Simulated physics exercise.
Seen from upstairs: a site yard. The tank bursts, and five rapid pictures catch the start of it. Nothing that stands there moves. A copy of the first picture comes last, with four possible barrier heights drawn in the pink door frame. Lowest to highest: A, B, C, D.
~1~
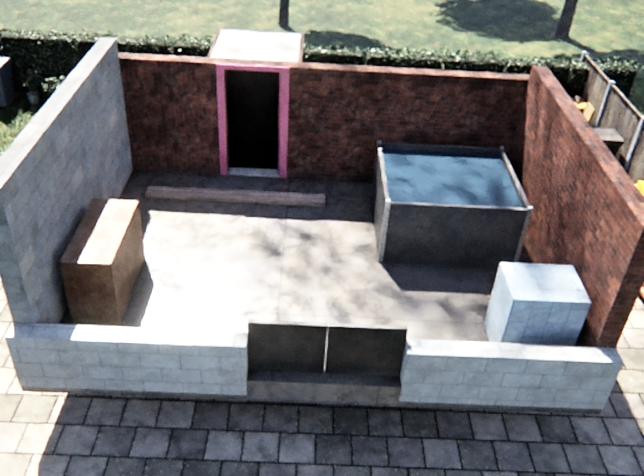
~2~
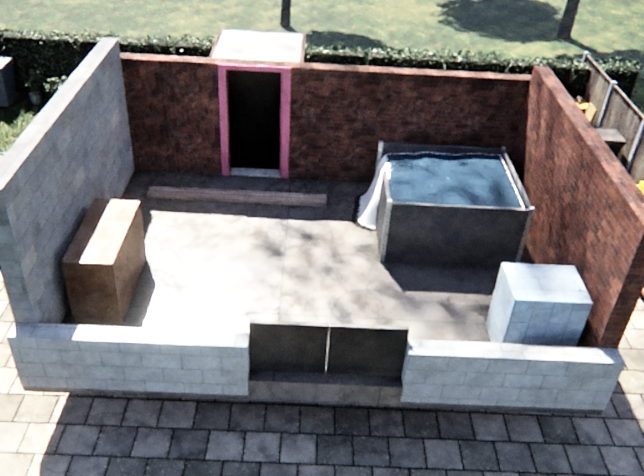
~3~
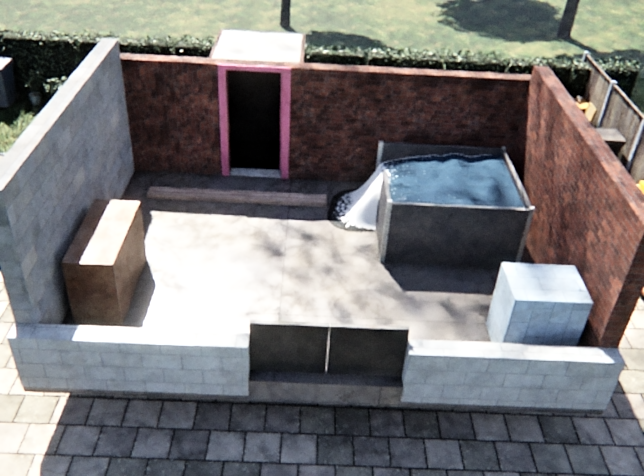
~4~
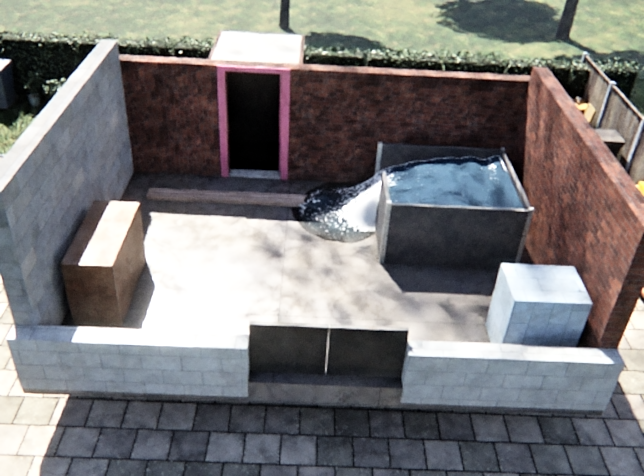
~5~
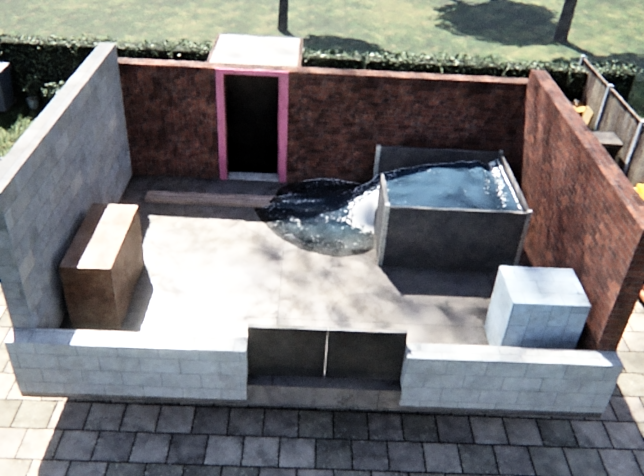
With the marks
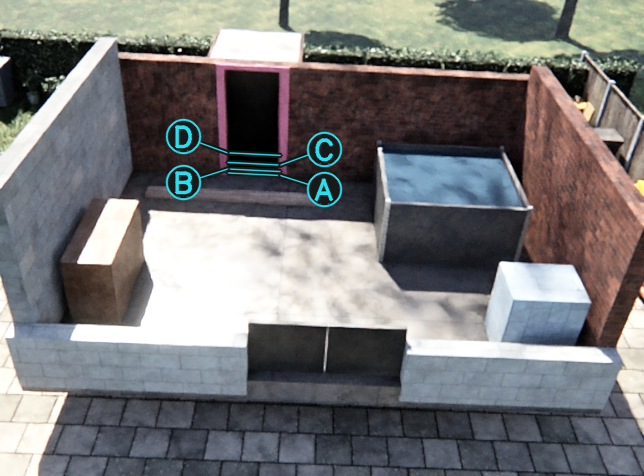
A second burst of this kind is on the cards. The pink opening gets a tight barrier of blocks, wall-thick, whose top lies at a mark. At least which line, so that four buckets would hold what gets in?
C.
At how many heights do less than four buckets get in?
Two of them.
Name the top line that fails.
B it is.
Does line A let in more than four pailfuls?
Yes, that goes wrong.
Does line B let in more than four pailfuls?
Yes, it does.
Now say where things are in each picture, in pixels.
In the first frame, water in the tank at rest, its middle at (448, 178); foot of the pink doorway at (254, 176); shut gate at (327, 332).
In the second frame, front seen at (362, 219), 1 % of the ground wet.
In the third frame, front seen at (339, 225), 3 % of the ground wet.
In the fourth frame, front seen at (297, 211), 7 % of the ground wet.
In the fifth frame, front seen at (262, 212), 12 % of the ground wet.
On the marked copy, A at (254, 174); B at (254, 170); C at (254, 163); D at (254, 154); from the bottom up A, B, C, D.
Choosing A, dozens of bucketfuls pour in.
Choosing B, about 8 bucketfuls get in.
Choosing C, a splash gets over, under a bucket.
Choosing D, nothing gets over.
